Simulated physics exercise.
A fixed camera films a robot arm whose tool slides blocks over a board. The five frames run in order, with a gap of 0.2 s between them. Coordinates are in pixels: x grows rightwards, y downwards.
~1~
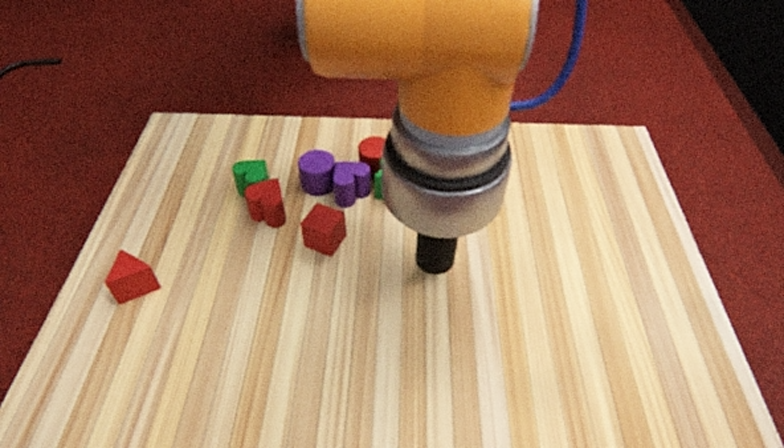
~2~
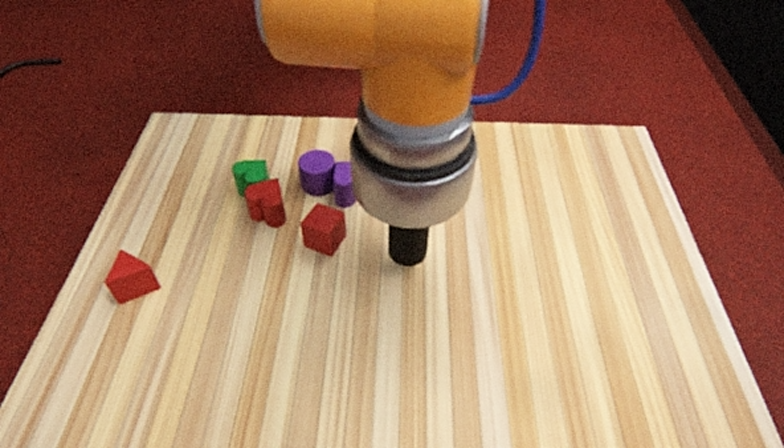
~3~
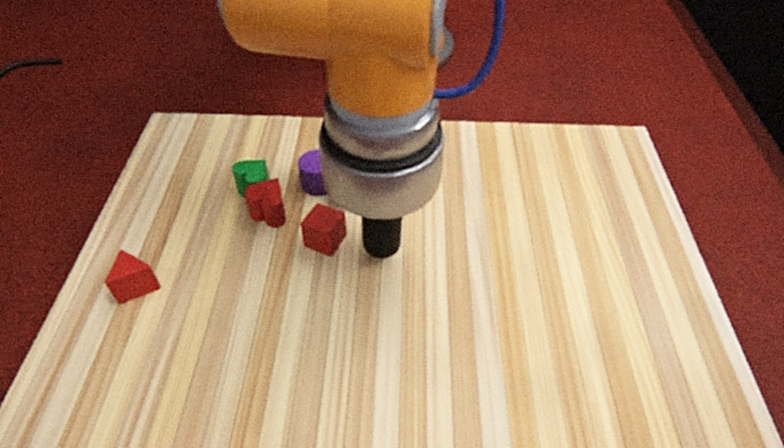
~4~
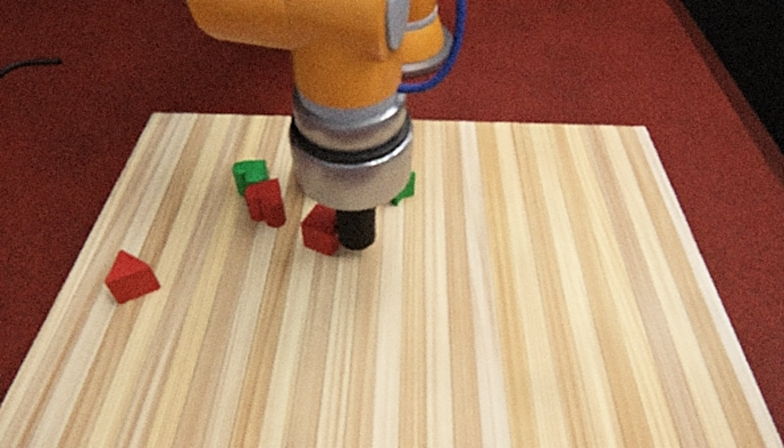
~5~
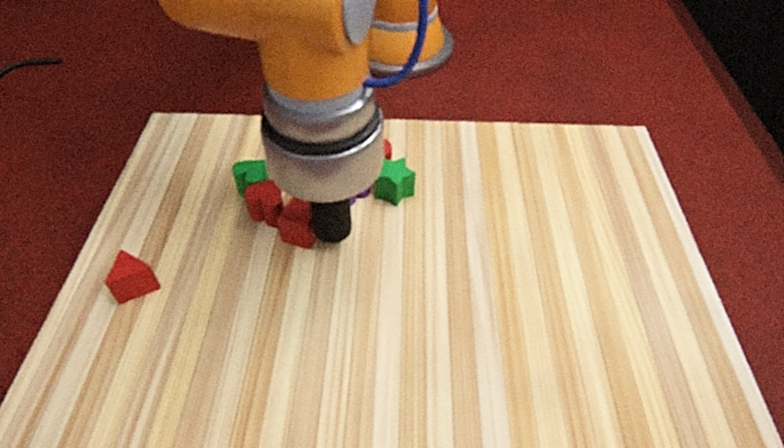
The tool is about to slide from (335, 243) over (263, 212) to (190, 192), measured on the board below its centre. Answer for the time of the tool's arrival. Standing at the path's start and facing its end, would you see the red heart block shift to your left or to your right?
It moves left.
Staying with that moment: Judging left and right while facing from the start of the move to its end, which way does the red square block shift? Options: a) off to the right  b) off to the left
(b)
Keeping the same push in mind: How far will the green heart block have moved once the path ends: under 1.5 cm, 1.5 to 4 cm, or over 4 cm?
My answer is that it shifts 1.5 to 4 cm.
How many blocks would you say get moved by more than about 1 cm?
I'd say three or more blocks get shifted by more than about 1 cm.
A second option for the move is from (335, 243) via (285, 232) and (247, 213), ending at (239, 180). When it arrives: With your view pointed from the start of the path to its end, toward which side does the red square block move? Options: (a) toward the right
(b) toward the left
b (toward the left)
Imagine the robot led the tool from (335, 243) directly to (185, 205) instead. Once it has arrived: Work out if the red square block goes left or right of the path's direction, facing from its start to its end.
That's a shift to the left.
What follows on the original path. One third of the way, tool (283, 208); green heart block (245, 163), turned 30° clockwise; red heart block (222, 186), turned 60° clockwise; red square block (245, 204), turned 35° anticlockwise.
Two thirds of the way, tool (234, 189); green heart block (238, 156), turned 65° clockwise; red heart block (197, 184), turned 95° clockwise; red square block (217, 207), turned 75° anticlockwise.
At the end, tool (185, 178); green heart block (232, 153), turned 100° clockwise; red heart block (156, 187), turned 50° clockwise; red square block (217, 207), turned 80° anticlockwise; purple circle still.
